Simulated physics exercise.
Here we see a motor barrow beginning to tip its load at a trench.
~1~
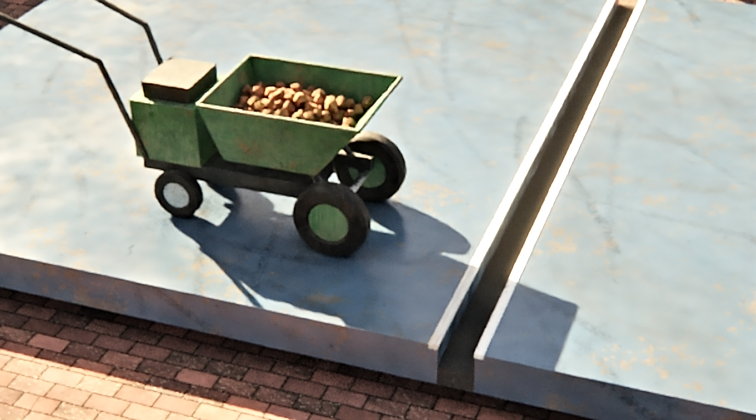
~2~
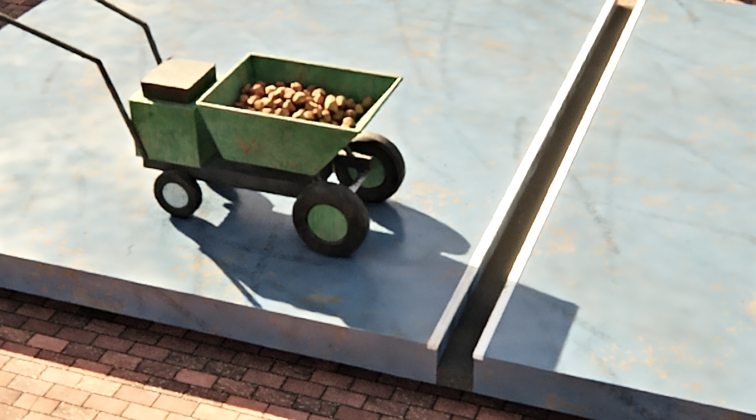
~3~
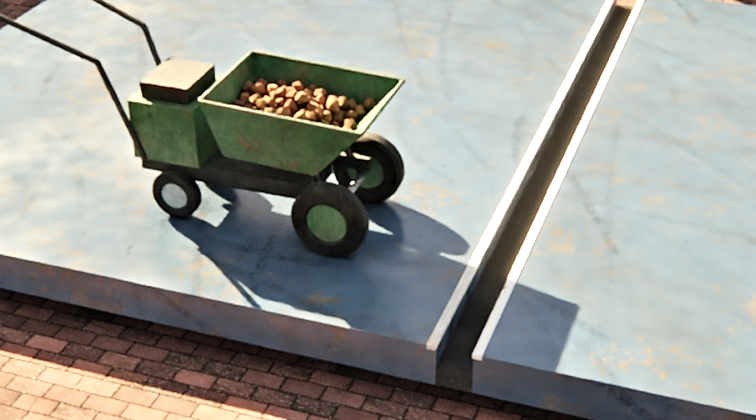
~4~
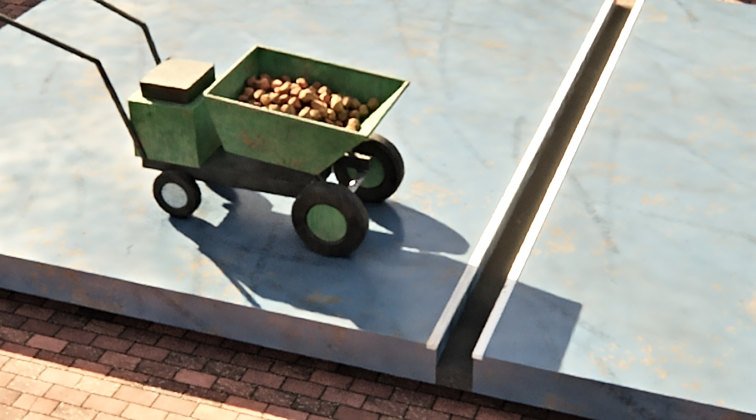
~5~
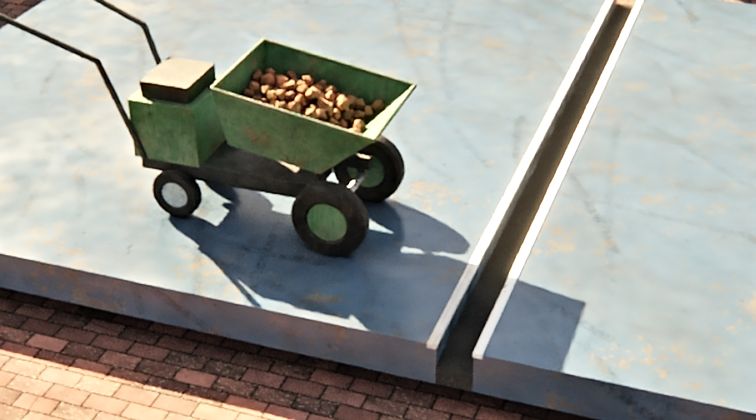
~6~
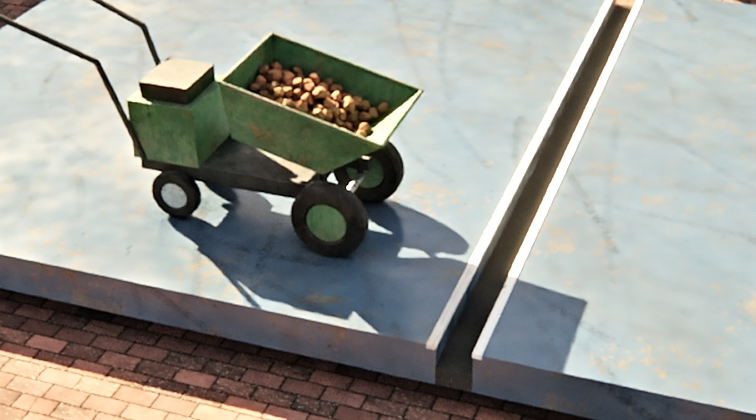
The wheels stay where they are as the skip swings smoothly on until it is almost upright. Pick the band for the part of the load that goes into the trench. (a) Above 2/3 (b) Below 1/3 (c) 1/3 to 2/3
Answer: C.
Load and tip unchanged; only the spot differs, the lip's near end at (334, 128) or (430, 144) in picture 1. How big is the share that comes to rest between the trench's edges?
Close to 50 in a hundred, and close to 10 in a hundred.
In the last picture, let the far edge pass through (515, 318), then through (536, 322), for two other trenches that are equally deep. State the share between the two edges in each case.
About 70 and 80 per cent.
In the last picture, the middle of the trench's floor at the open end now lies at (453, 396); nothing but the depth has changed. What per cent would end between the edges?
It lands somewhere near 70 percent.
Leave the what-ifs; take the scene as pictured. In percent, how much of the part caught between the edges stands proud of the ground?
25 per cent or thereabouts.
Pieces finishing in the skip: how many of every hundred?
Close to 0 in a hundred.
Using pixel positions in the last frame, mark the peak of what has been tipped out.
Close to (483, 229).
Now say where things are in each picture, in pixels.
In the first frame, lip of the skip at (358, 132), level; top of the load at (279, 106), clay clods; first edge of the trench at (453, 305); far edge at (498, 314), the trench under half as wide as the skip, and about half as deep as wide.
In the second frame, lip of the skip at (359, 133), level; top of the load at (279, 105).
In the third frame, lip of the skip at (361, 135), tipped barely; top of the load at (281, 104).
In the fourth frame, lip of the skip at (367, 137), tipped barely; top of the load at (285, 101).
In the fifth frame, lip of the skip at (374, 141), tipped a little; top of the load at (290, 97).
In the sixth frame, lip of the skip at (381, 146), tipped a little; top of the load at (278, 98); first edge of the trench at (451, 305); far edge at (496, 314).
Soon after the last picture, skip tipped steeply; all in the skip.
A little later, skip tipped right over; most in the skip; a small part short of the trench; a small part in or heaped over the trench; a stray few falling.
Later still, skip tipped right over; a small part in the skip; about a quarter short of the trench; about half in or heaped over the trench; about a quarter beyond it.
By the end, skip tipped right over; a stray few in the skip; about a quarter short of the trench; about half in or heaped over the trench; about a quarter beyond it.
